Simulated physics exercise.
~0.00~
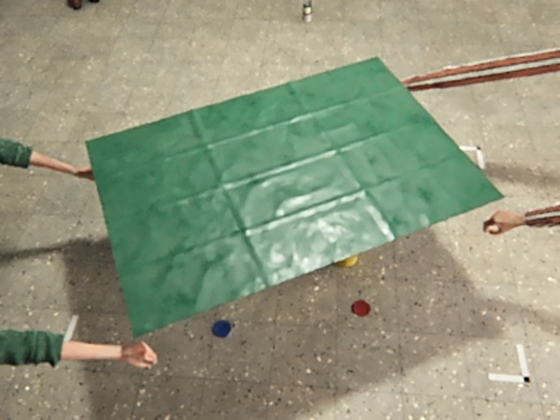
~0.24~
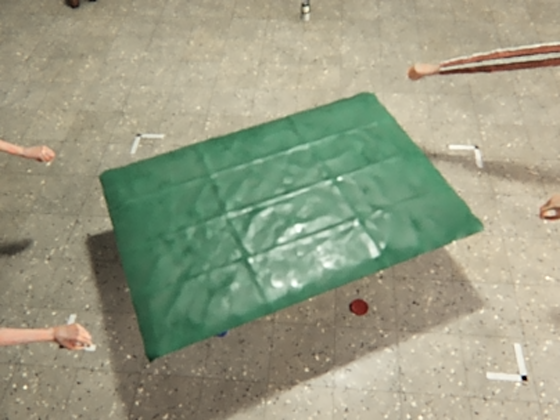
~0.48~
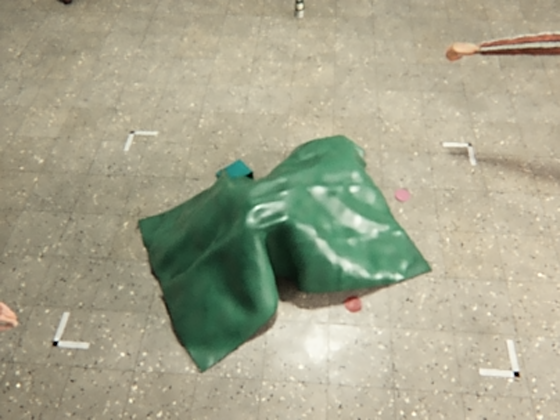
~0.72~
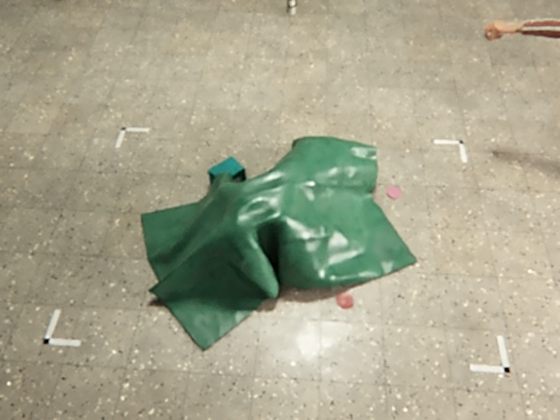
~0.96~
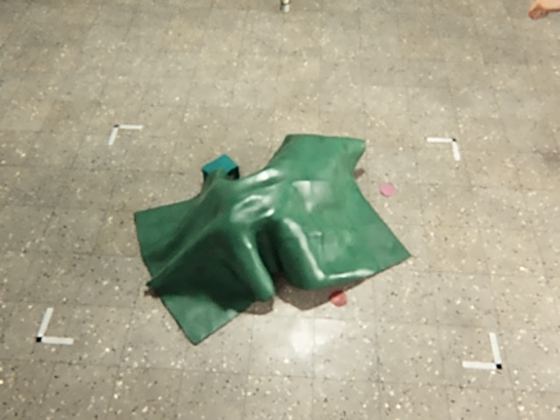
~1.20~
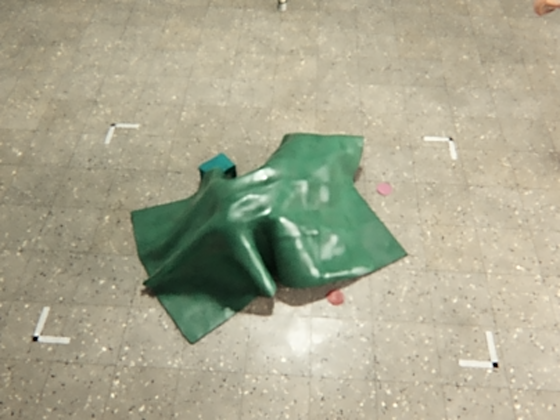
At first, four hands hold a green tarp stretched flat above a speckled floor, with a blue disc, a yellow object and a red disc showing near its lower edge. The hands open and the tarp drops, still nearly flat, as the hands draw away. It then lands in a crumpled heap, draping over raised shapes and folding deeply near the middle. The tarp settles slightly while the view shifts a little and the last hand slips toward the upper right. It ends lying still, hiding the blue disc, while a teal block peeks out behind and pink and red discs remain visible.
